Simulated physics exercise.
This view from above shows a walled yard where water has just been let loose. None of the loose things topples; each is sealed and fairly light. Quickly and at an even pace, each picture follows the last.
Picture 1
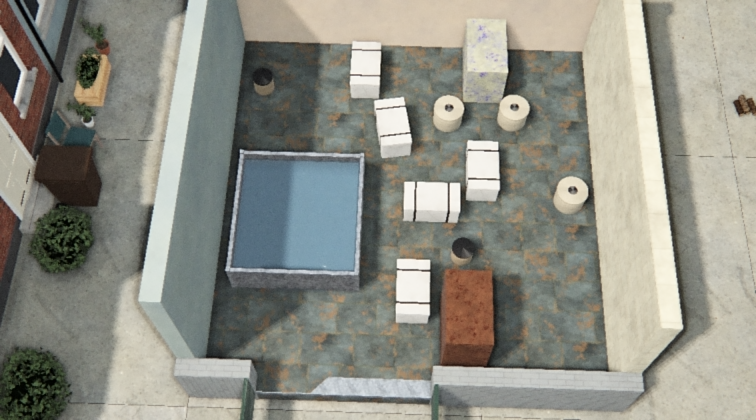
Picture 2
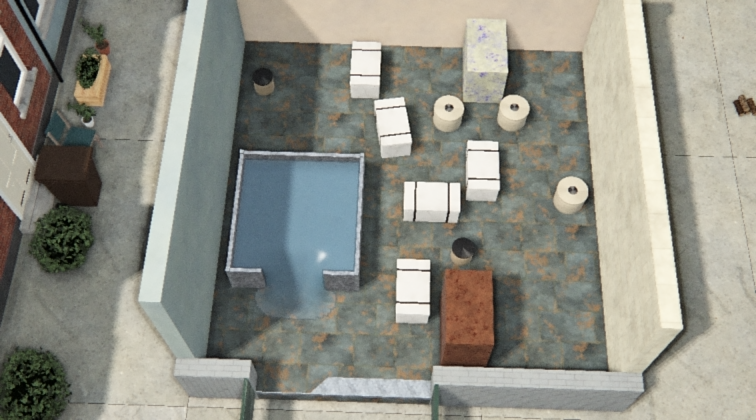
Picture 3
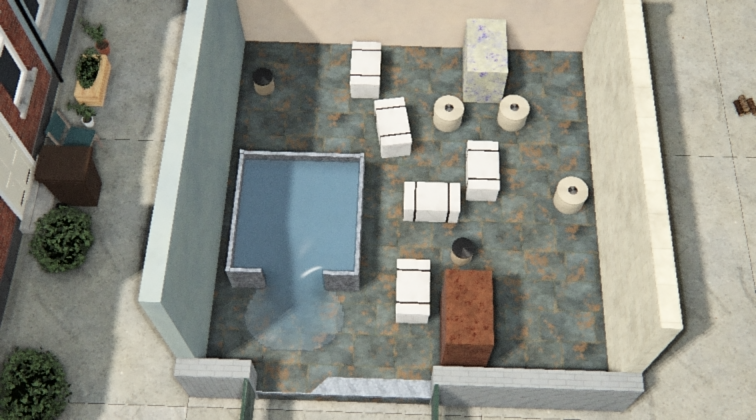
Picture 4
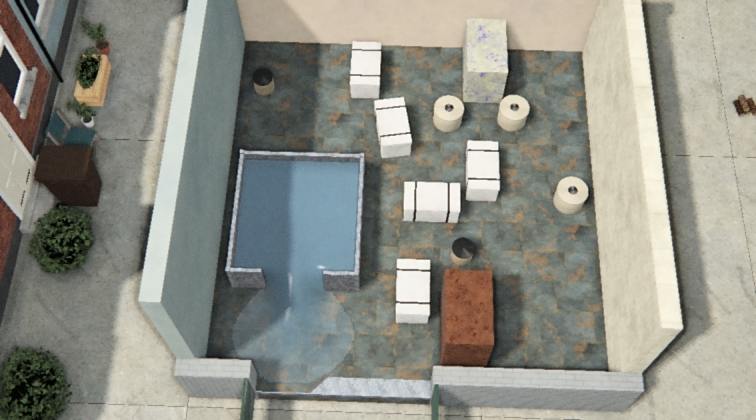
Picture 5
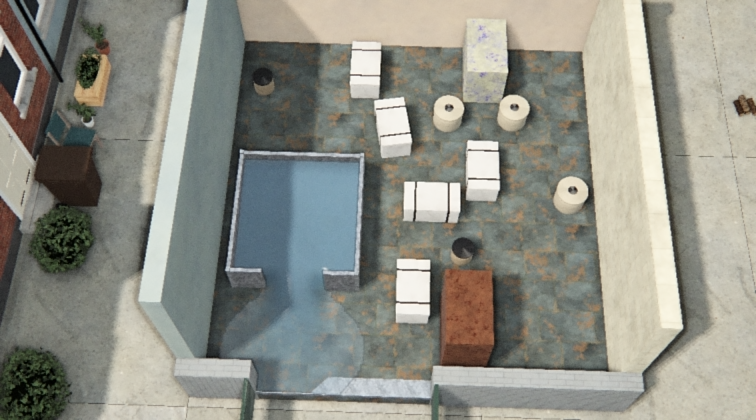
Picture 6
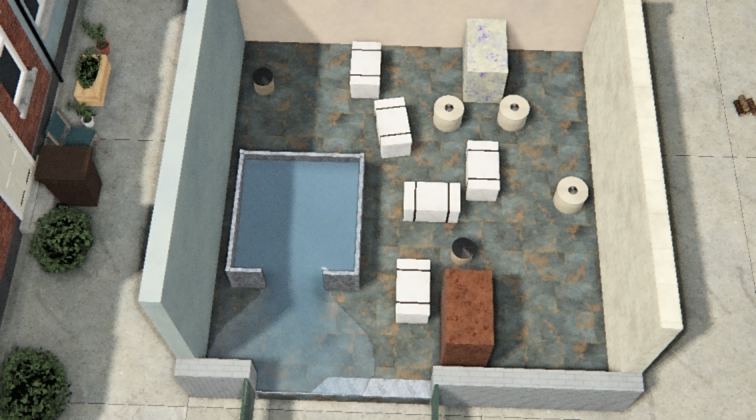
The footage shows a walled yard from above, where a gap opens in the near side of a raised pool and water spreads across the tiled floor toward the front wall, while the white blocks and other objects stay still.
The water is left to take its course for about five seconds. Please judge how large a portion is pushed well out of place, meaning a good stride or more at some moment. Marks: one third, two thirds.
Below a third.
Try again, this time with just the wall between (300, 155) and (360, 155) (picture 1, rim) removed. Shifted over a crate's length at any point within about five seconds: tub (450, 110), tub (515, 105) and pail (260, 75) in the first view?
Outcome by item - displaced that far / short of that distance / displaced that far.
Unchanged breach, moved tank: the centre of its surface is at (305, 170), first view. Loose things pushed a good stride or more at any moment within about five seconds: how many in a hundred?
Close to 0 in a hundred.
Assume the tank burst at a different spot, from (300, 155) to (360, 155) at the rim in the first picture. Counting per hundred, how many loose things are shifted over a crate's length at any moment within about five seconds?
About 50 %.
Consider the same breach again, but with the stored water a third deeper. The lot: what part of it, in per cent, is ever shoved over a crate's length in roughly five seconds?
About 0 per cent.
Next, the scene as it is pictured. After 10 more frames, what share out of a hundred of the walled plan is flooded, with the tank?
25 per cent.
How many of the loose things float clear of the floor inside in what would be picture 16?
The count comes to 0.
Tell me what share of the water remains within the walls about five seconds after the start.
I'd put it near 50 per cent.
A moment on, 0 of 10 are well off their spots; 0 afloat.
Next, 0 of 10 are well off their spots; 0 afloat.
Later, 0 of 10 are well off their spots; 0 afloat.
In the end, 0 of 10 are well off their spots, and 0 have been at some point; 0 afloat.
